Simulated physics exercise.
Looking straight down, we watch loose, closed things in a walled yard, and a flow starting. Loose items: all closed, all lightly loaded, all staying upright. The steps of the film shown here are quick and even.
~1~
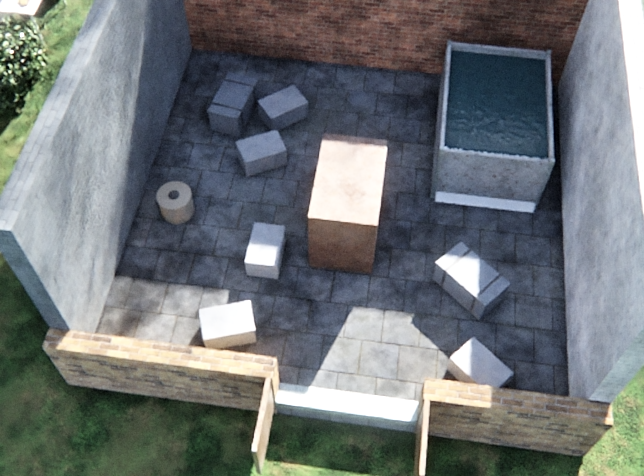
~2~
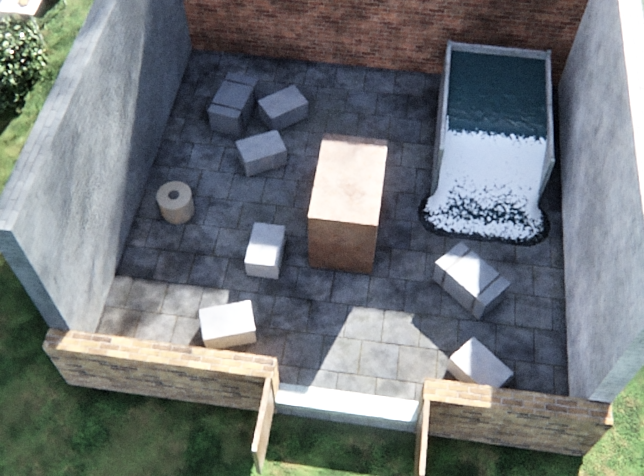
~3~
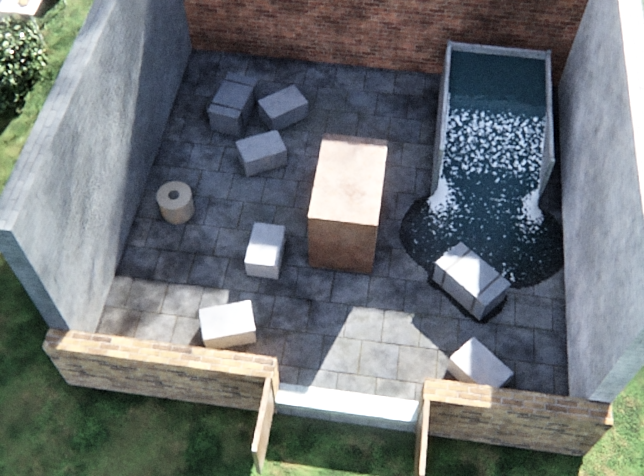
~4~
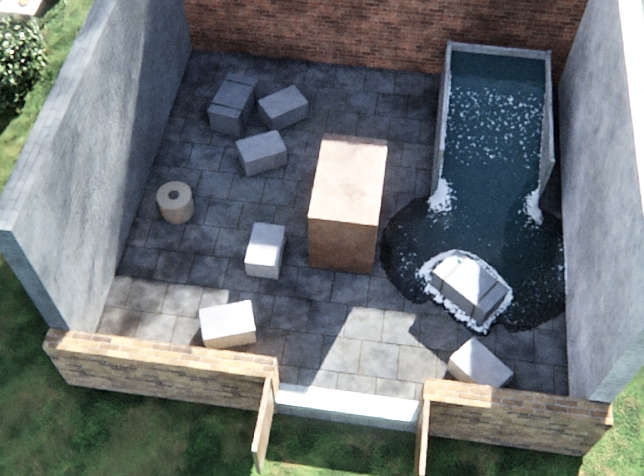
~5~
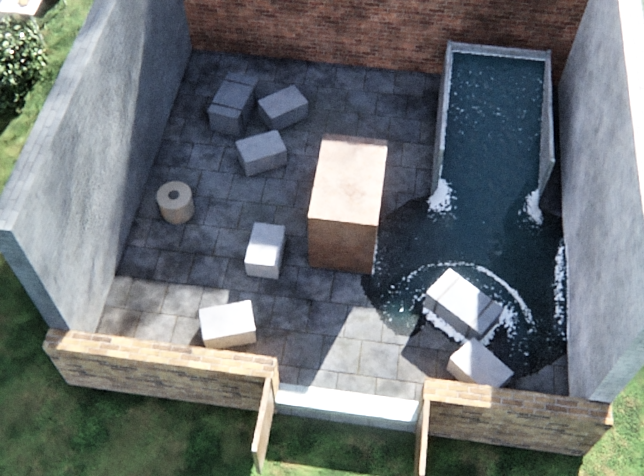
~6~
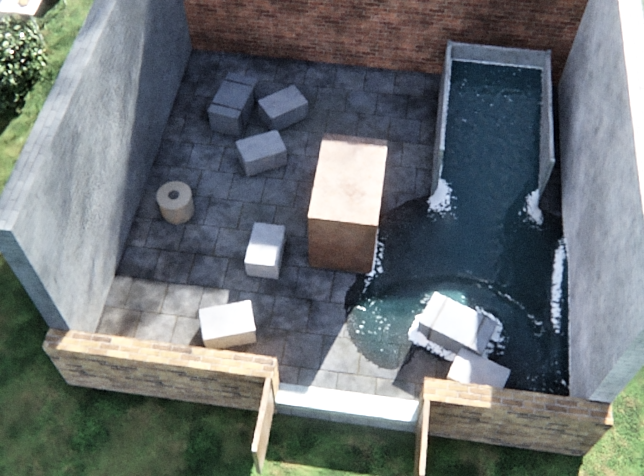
Walled paved yard with scattered pale boxes, water pouring from an opened tank at right, spreading forward and nudging a trunk.
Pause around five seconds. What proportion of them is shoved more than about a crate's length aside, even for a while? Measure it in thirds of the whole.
Midway band.
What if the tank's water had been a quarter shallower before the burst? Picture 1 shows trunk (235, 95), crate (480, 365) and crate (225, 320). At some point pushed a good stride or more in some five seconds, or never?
In the order you named them: Stayed within the threshold, went past the threshold, went past the threshold.
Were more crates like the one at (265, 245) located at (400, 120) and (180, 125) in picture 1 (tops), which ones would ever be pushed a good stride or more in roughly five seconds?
Falls short, then falls short.
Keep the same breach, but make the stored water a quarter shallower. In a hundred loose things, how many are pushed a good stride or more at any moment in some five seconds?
Roughly 40 per cent of them.
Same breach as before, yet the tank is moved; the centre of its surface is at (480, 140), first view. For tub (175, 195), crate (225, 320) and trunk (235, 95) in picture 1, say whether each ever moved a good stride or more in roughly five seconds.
The three, one by one: Past that mark, past that mark and short of that.
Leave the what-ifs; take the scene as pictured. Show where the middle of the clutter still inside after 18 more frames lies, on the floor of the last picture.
Their centre sits close to (234, 186) on the floor of the last picture.
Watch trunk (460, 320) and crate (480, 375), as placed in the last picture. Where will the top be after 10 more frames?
Approximately (328, 370), and approximately (381, 374).
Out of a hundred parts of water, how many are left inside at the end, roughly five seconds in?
Estimate: Roughly 74 %.
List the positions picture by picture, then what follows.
A trunk at (473, 273), on the bottom; a crate at (482, 365), on the bottom; 0 of 8 have shifted, in the first frame.
A trunk at (473, 273), on the bottom; a crate at (482, 365) rests on the ground; 0 of 8 have shifted, in the second frame.
A trunk at (473, 273) rests on the ground; a crate at (482, 365) rests on the ground; 0 of 8 have shifted, in the third frame.
A trunk at (471, 280), on the bottom, close to its start; a crate at (482, 365) rests on the ground; 1 of 8 have shifted, in the fourth frame.
A trunk at (465, 300) rests on the ground, a stride from its start; a crate at (482, 365) rests on the ground; 1 of 8 have shifted, in the fifth frame.
A trunk at (458, 322) rests on the ground, a stride from its start; a crate at (479, 373) rests on the ground, close to its start; 2 of 8 have shifted, in the sixth frame.
A moment on, 1 of 8 are well off their spots; 0 afloat.
Next, 2 of 8 are well off their spots; 2 afloat.
Later, 3 of 8 are well off their spots; 0 afloat.
In the end, 5 of 8 are well off their spots, and 5 have been at some point; 0 afloat.
